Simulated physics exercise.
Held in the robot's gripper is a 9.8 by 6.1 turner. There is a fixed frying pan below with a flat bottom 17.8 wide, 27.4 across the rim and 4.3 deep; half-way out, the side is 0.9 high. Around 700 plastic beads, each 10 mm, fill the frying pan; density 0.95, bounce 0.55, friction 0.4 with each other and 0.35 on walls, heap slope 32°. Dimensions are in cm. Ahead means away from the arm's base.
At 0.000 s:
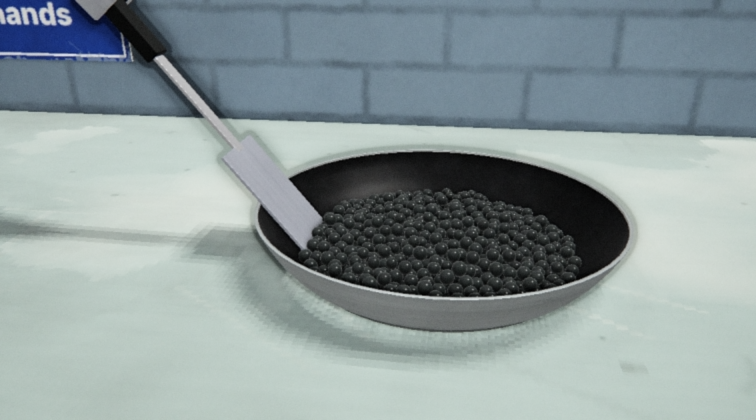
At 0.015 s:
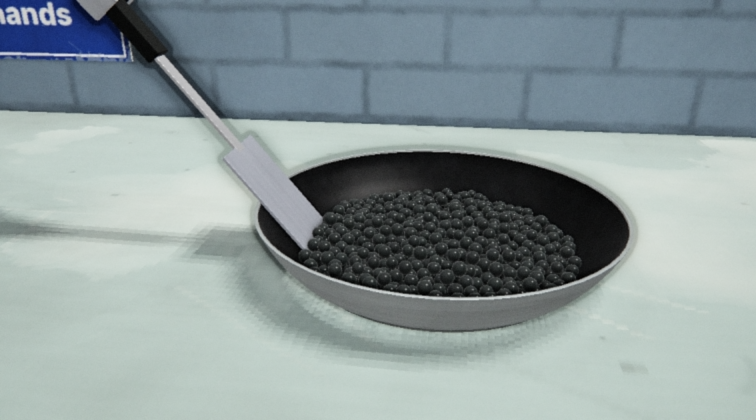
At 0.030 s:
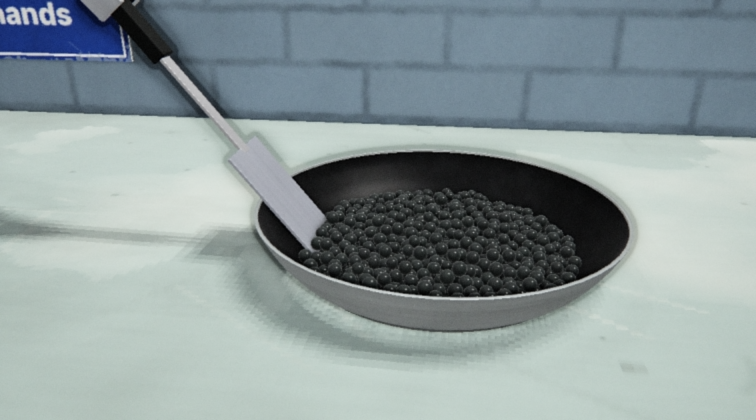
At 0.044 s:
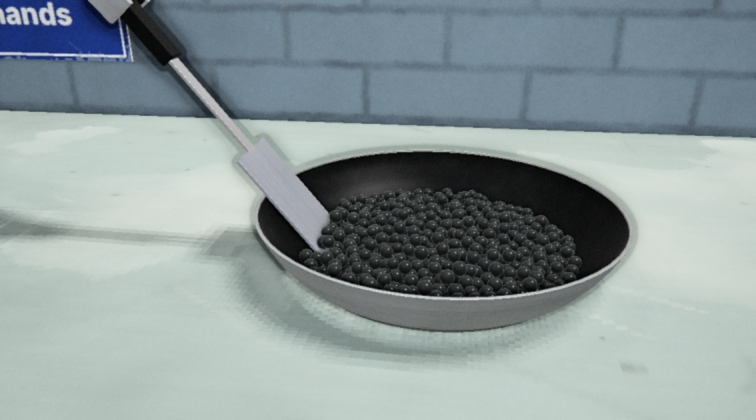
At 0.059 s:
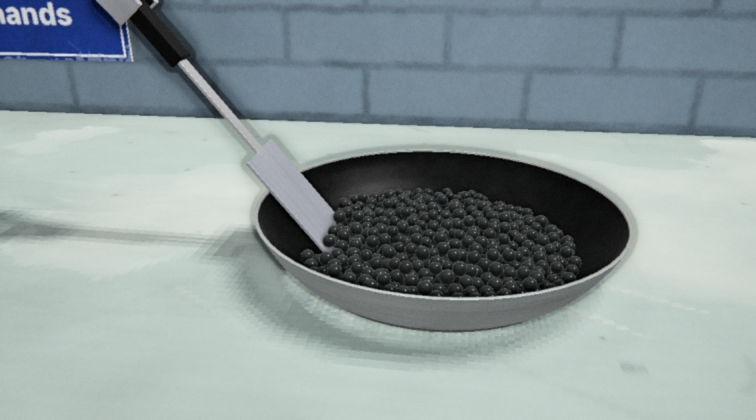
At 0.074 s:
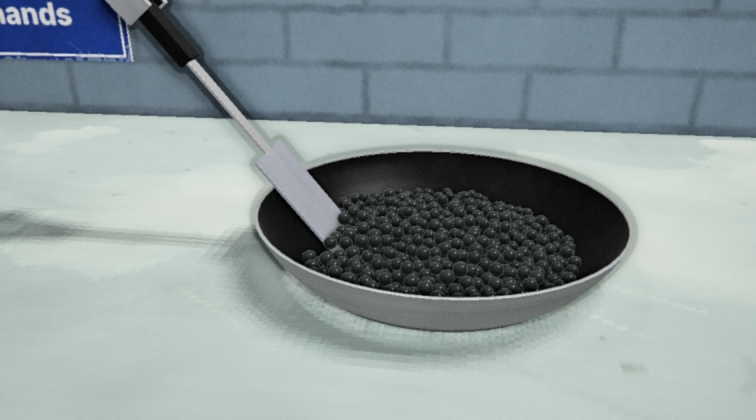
At the start, a turner held in a gripper leans into the left side of a frying pan heaped with dark beads. The gripper then moves the turner slowly a short way to the right through the near-left edge of the heap, and the beads beside the blade shift slightly while the rest stay almost still.
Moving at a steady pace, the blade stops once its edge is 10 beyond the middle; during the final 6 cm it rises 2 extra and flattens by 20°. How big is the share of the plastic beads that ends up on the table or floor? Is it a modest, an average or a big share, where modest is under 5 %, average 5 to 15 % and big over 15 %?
Modest.
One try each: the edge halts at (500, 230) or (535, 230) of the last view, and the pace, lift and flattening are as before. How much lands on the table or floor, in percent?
0 % and 0 %.
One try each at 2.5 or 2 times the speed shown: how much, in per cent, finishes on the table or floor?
I'd say near 10 and then near 10 per cent.
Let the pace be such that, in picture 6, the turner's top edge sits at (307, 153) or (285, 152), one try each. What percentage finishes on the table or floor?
Try one roughly 10 per cent; try two roughly 5 per cent.
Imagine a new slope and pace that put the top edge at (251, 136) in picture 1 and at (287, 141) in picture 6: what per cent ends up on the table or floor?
It works out to about 5 %, more or less.
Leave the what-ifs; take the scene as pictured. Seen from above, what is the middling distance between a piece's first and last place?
Some 2 cm.
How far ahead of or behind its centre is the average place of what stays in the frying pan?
The balance point lies close to 3.5 cm ahead.
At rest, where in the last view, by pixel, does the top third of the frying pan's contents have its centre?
(557, 235).
By 0.21 s, sloping 51°, highest piece 4 above the table; 702 in the frying pan.
By 0.36 s, sloping 45°, highest piece 5 above the table; 702 in the frying pan.
By 0.63 s, sloping 31°, highest piece 5 above the table; 684 in the frying pan, 17 on the table or floor, 1 on the blade or in flight.
By 1.68 s, sloping 31°, highest piece 5 above the table; 683 in the frying pan, 19 on the table or floor.
Final count, 683 in the frying pan, 19 on the table or floor. That is 3 % on the table or floor.
